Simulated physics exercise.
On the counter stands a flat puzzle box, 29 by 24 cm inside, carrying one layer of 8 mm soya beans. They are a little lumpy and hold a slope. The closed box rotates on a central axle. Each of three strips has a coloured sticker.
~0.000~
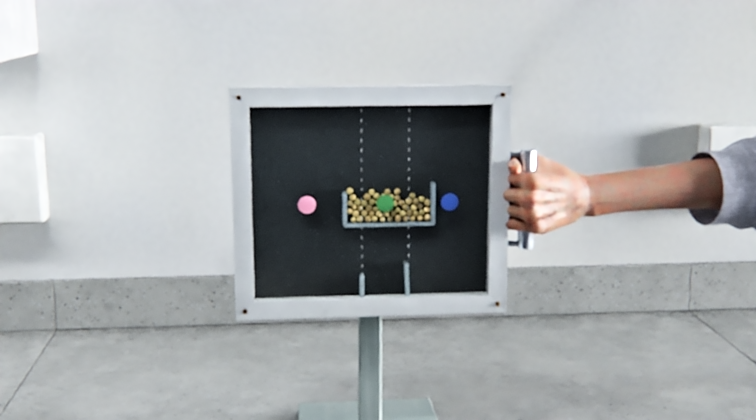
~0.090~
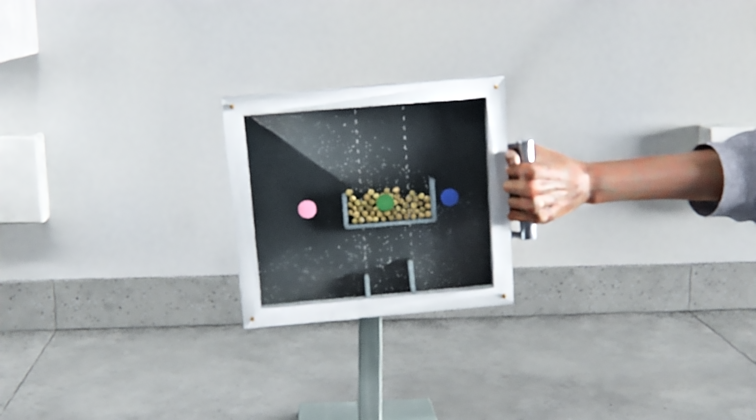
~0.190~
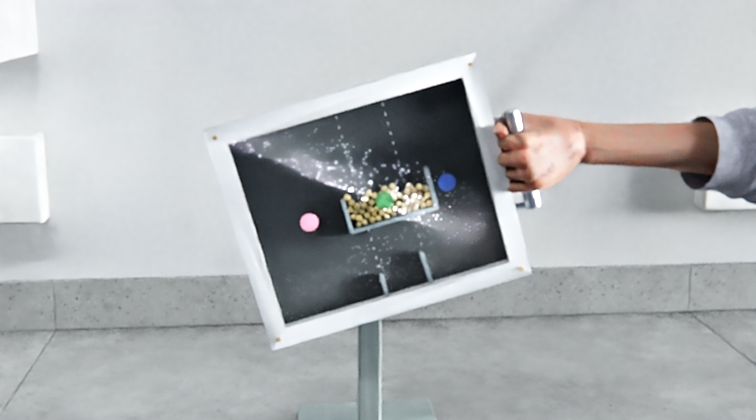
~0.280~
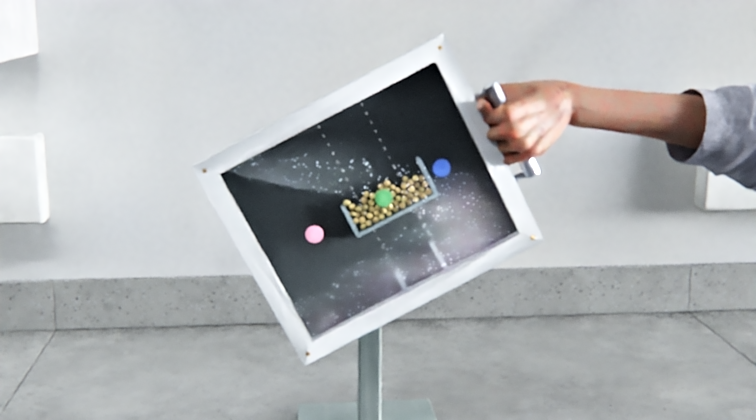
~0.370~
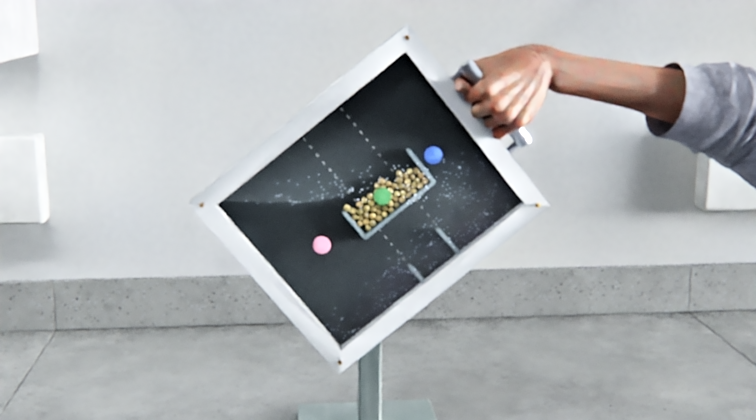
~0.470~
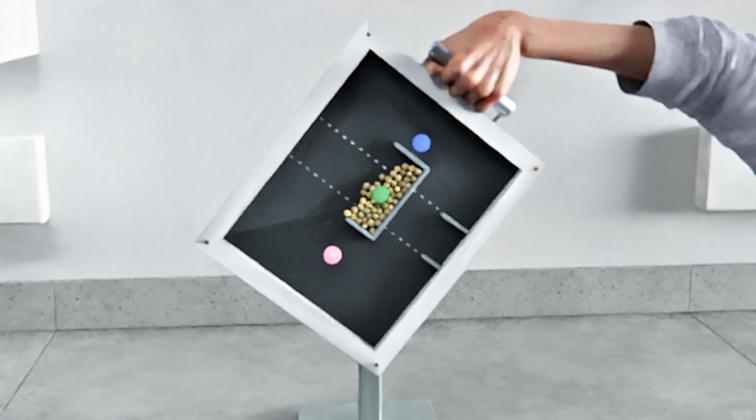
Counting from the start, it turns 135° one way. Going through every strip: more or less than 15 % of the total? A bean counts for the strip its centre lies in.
Pink more, blue less, green less than 15 %.
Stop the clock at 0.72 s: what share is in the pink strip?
Roughly 30 per cent.
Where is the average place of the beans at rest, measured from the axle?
Some 1 cm right and 15 cm below.
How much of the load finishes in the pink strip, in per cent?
About 100 per cent.
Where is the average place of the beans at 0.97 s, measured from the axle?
Some 1 cm left and 8 cm below.
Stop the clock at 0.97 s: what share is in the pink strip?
About 75 per cent.
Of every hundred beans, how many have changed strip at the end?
Some 80 per cent.
By 0.72 s, it stands 84° anticlockwise; the beans' middle is in line with and level with the centre; pink 30 %, blue 10 %, green 60 %.
By 0.97 s, it stands 116° anticlockwise; the beans' middle is 1 cm left of and 8 cm below the centre; pink 75 %, green 25 %.
By 1.19 s, it stands 135° anticlockwise; the beans' middle is 1 cm right of and 14 cm below the centre; pink 100 %.
All still by 1.7 s, it stands 135° anticlockwise; pink 100 %, blue 0 %, green 0 %.
